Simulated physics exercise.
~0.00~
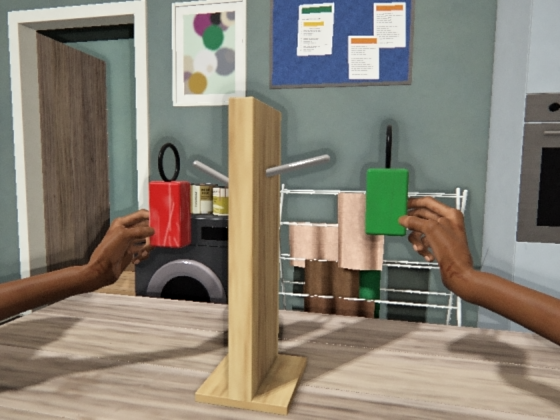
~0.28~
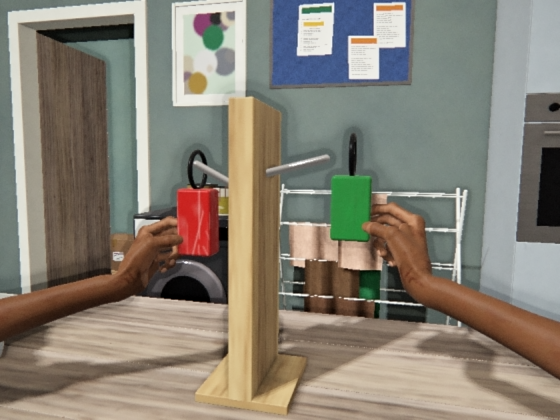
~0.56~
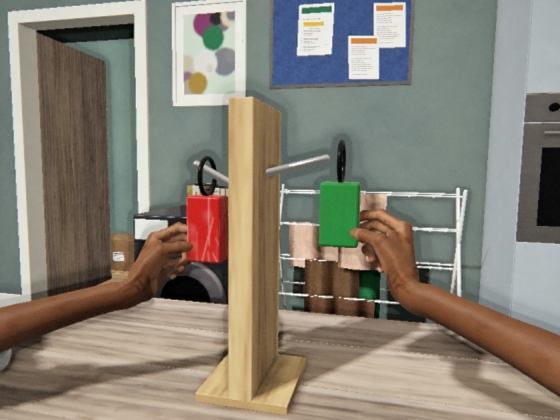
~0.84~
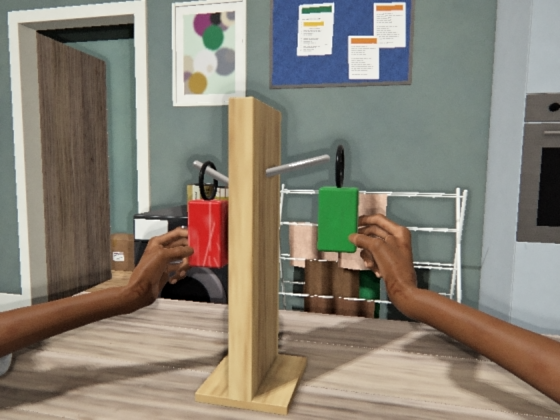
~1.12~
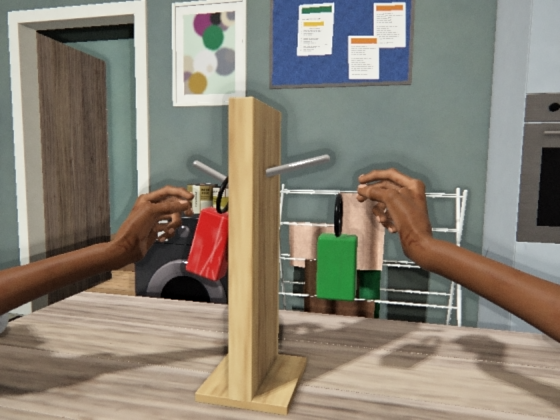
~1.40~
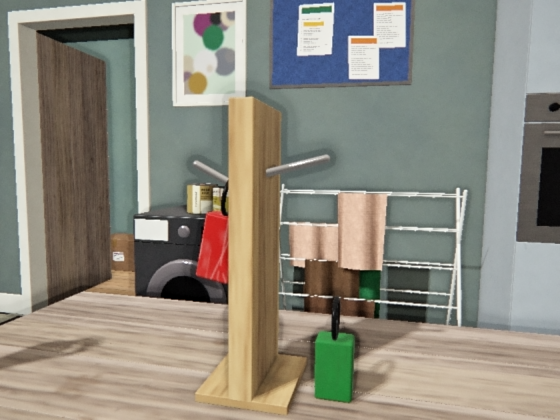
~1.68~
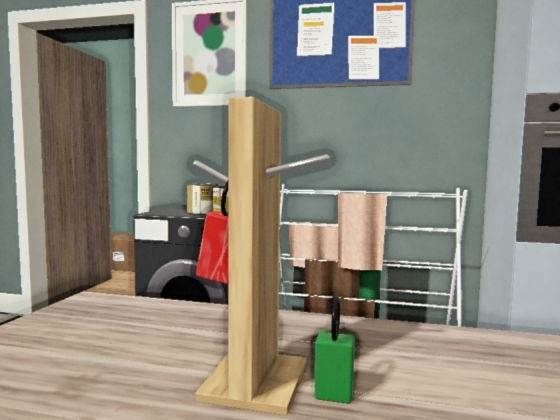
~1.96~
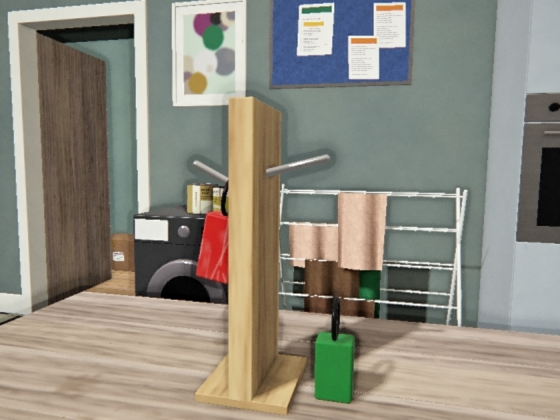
Two hands release pouches at a wooden stand; the red hangs, the green drops to the table.
